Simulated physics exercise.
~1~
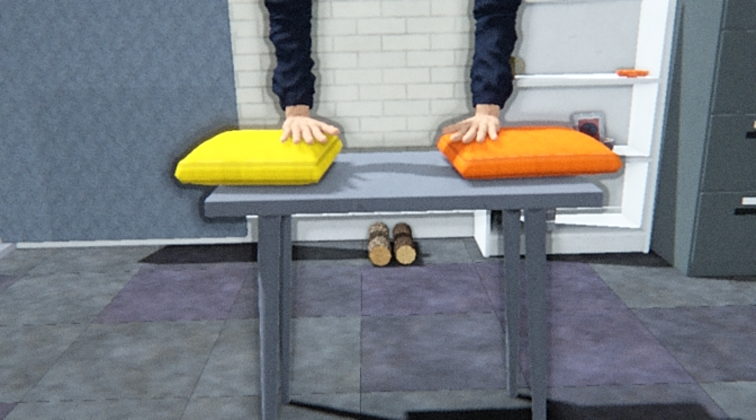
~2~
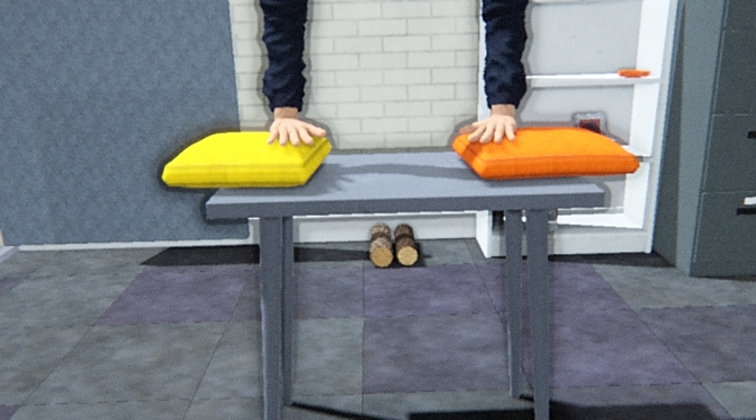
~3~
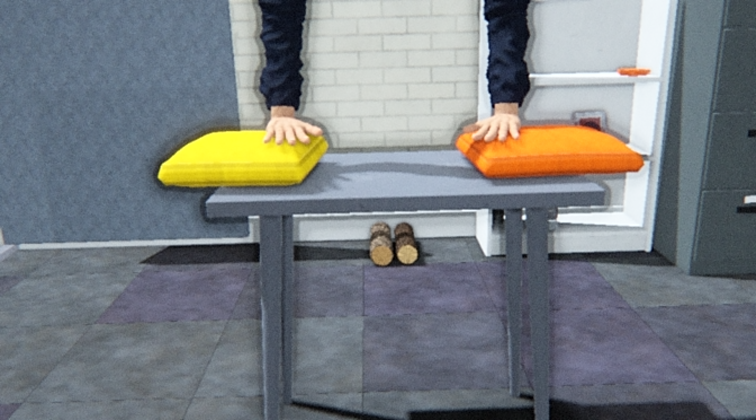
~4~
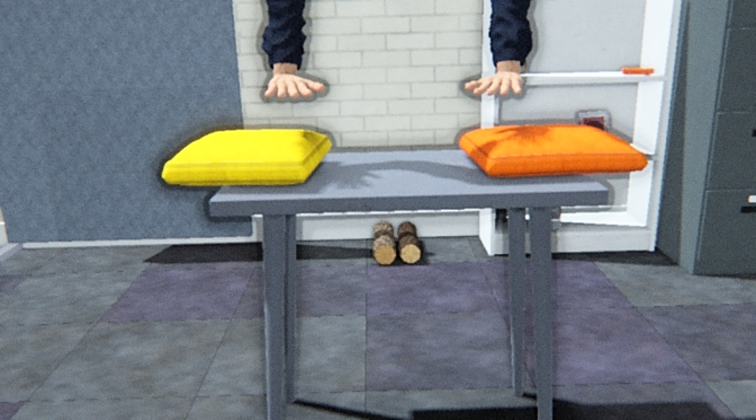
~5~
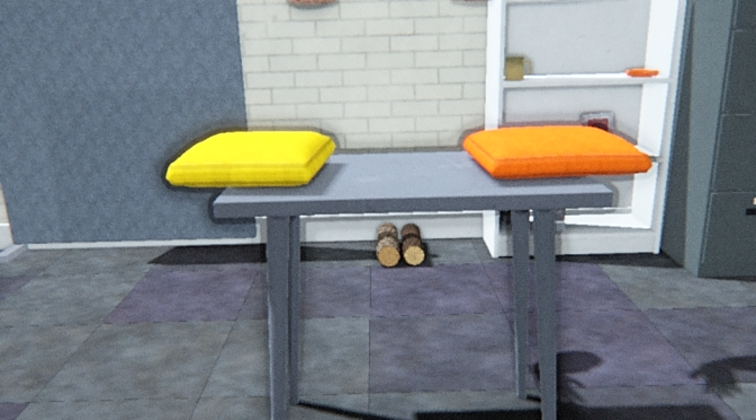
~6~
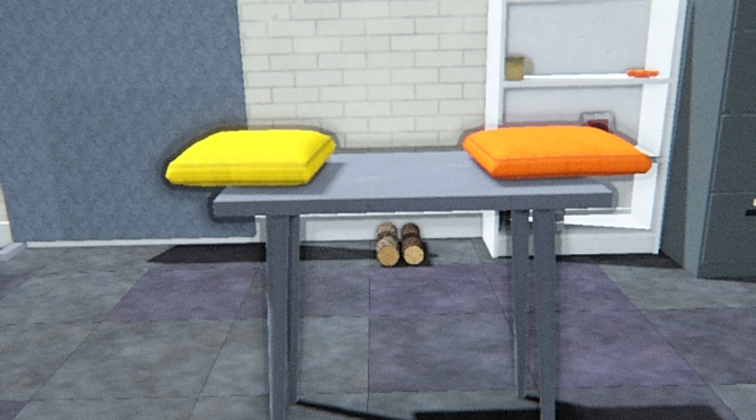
On a grey bench, two hands slide yellow and orange cushions outward, then leave them resting.
